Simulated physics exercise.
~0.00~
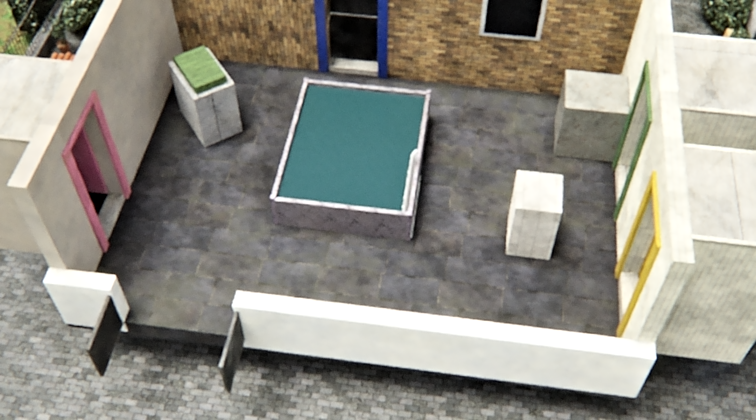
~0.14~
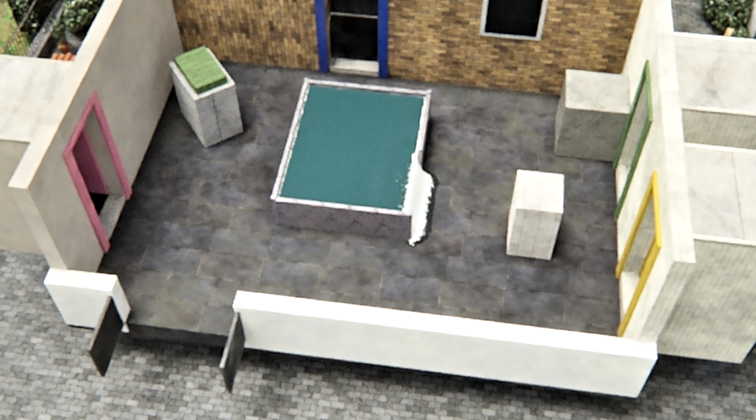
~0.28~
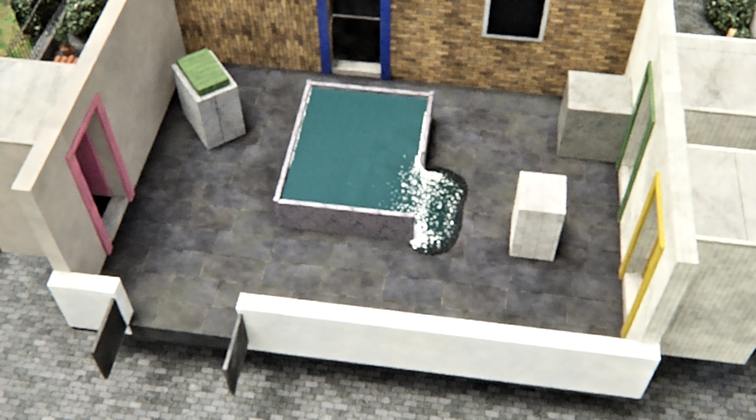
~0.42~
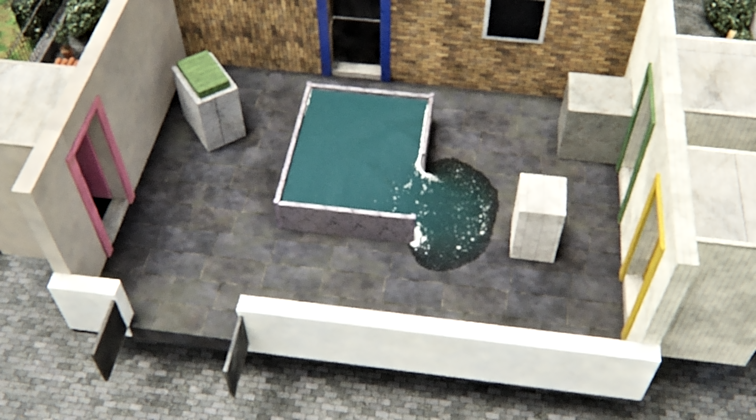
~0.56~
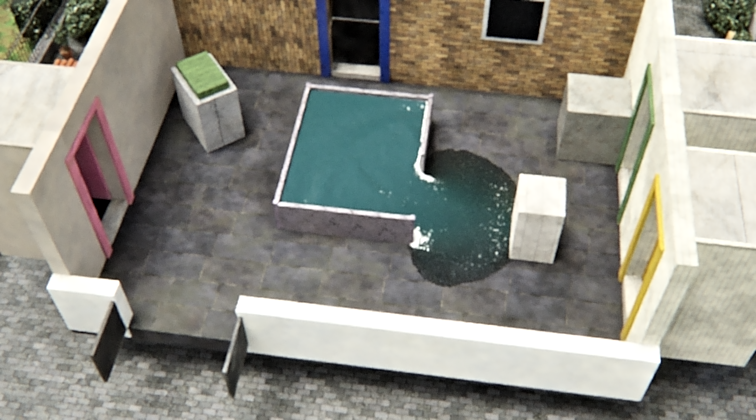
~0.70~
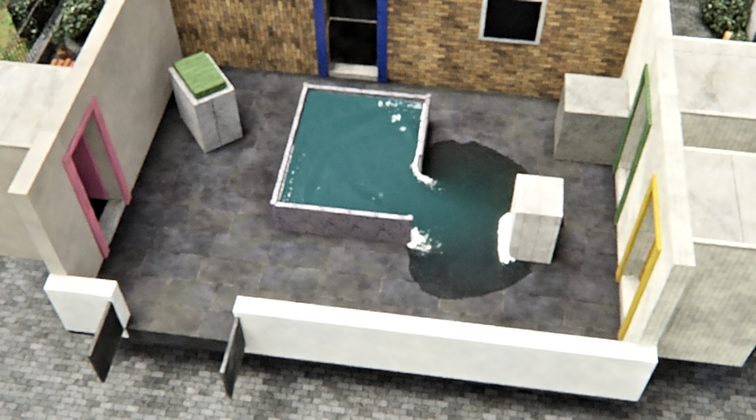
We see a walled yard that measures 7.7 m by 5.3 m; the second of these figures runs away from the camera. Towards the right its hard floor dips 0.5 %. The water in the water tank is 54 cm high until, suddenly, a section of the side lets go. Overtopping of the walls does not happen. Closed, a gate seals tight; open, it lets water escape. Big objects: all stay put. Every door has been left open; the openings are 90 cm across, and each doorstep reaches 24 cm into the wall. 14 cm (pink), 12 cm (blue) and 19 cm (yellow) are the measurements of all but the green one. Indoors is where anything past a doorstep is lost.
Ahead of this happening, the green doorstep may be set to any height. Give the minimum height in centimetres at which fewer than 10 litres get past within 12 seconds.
23 cm.
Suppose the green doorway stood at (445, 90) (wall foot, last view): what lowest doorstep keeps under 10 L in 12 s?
Around 6.5 cm would do it.
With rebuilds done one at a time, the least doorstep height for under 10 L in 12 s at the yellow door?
Roughly 17 cm at yellow.
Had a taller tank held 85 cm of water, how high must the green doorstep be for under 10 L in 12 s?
I'd go with near 38 cm then.
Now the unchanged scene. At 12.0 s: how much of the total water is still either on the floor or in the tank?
Around 96 per cent of the water.
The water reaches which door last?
The pink one.
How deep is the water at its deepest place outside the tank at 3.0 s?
Close to 32 centimetres.
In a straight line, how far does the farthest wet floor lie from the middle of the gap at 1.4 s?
Around 3.4 m from the gap.
After 1.4 s water covers 25 % of the floor, deepest (38 cm) near (504, 235); 12 cm at the green door, 0 litres in over its 18 cm doorstep.
After 3.0 s water covers 35 % of the floor, deepest (32 cm) near (614, 373); 22 cm at the green door, 32 litres in over its 18 cm doorstep.
After 12.0 s water covers 95 % of the floor, deepest (12 cm) near (142, 168); 9 cm at the green door, 51 litres in over its 18 cm doorstep.
At the green door as built, the water arrived by 1.2 s and peaked near 27 cm at 2.2 s.
With a doorstep of 18.5 cm, 43 litres would have come in within the 12 s; with 29 cm, 1 litre. So under 10 litres takes about 23 cm.
